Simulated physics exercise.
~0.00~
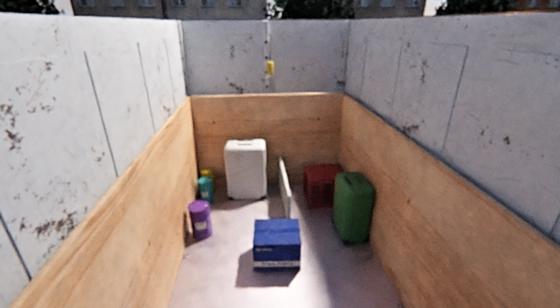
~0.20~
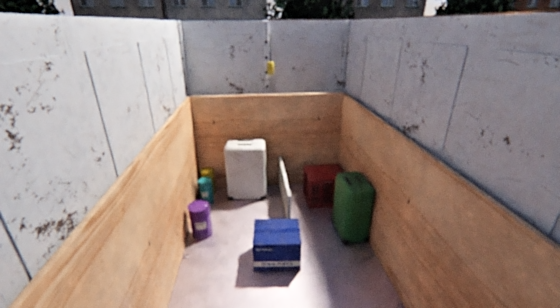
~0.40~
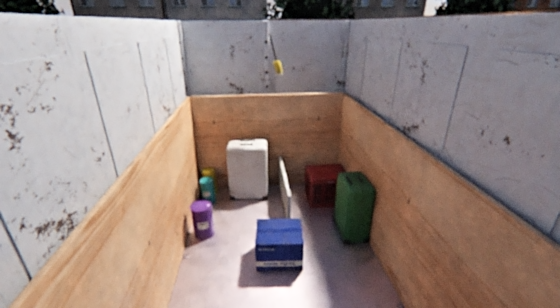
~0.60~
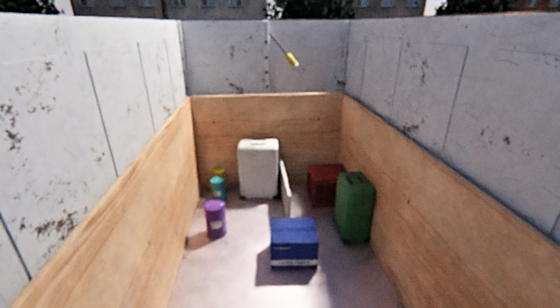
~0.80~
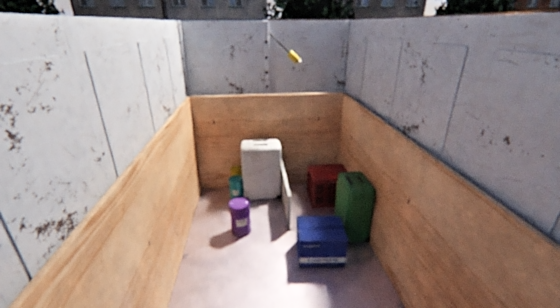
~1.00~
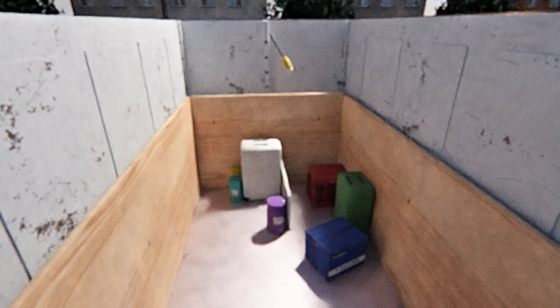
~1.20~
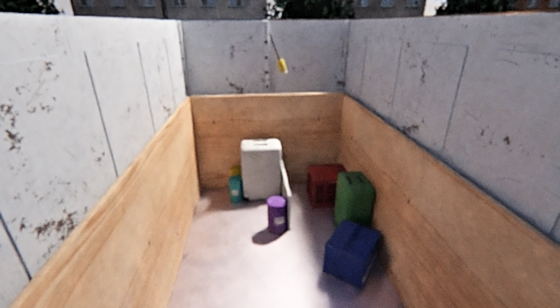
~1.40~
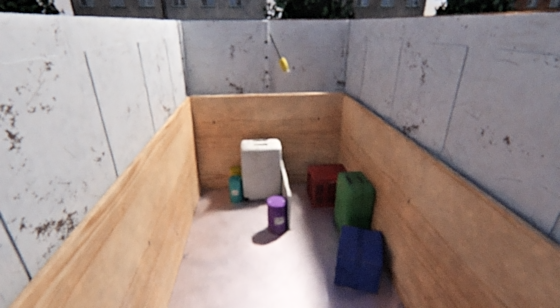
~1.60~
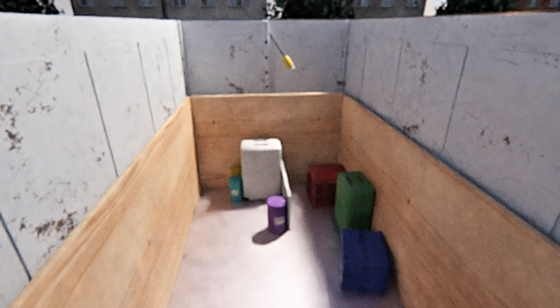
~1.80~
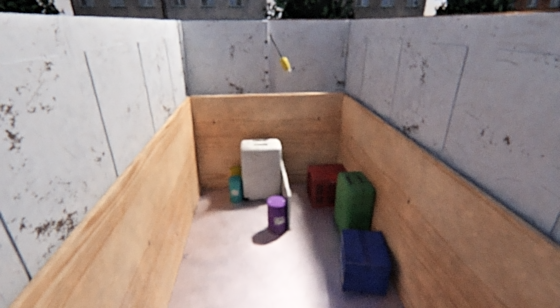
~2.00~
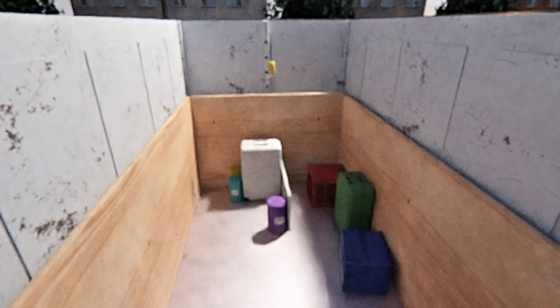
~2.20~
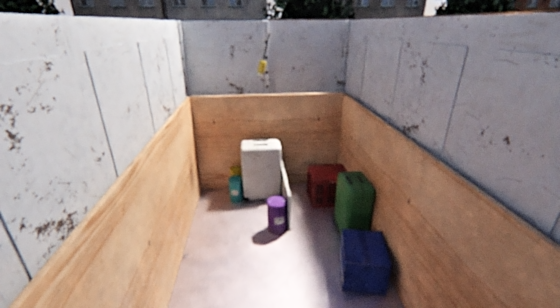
To begin with, a wood-lined load bay holds a white case, a red chest, a green case, a blue box and purple, turquoise and yellow canisters, with a yellow lamp hanging at the back. The lamp swings right, and the canisters, white case and blue box slide right together. The white case soon stops beside the low board, while the purple canister slides on until it halts near the board's front end. The blue box continues right, turning as it goes, and settles in front of the green case. Everything then rests, canisters still upright, as the lamp sways.
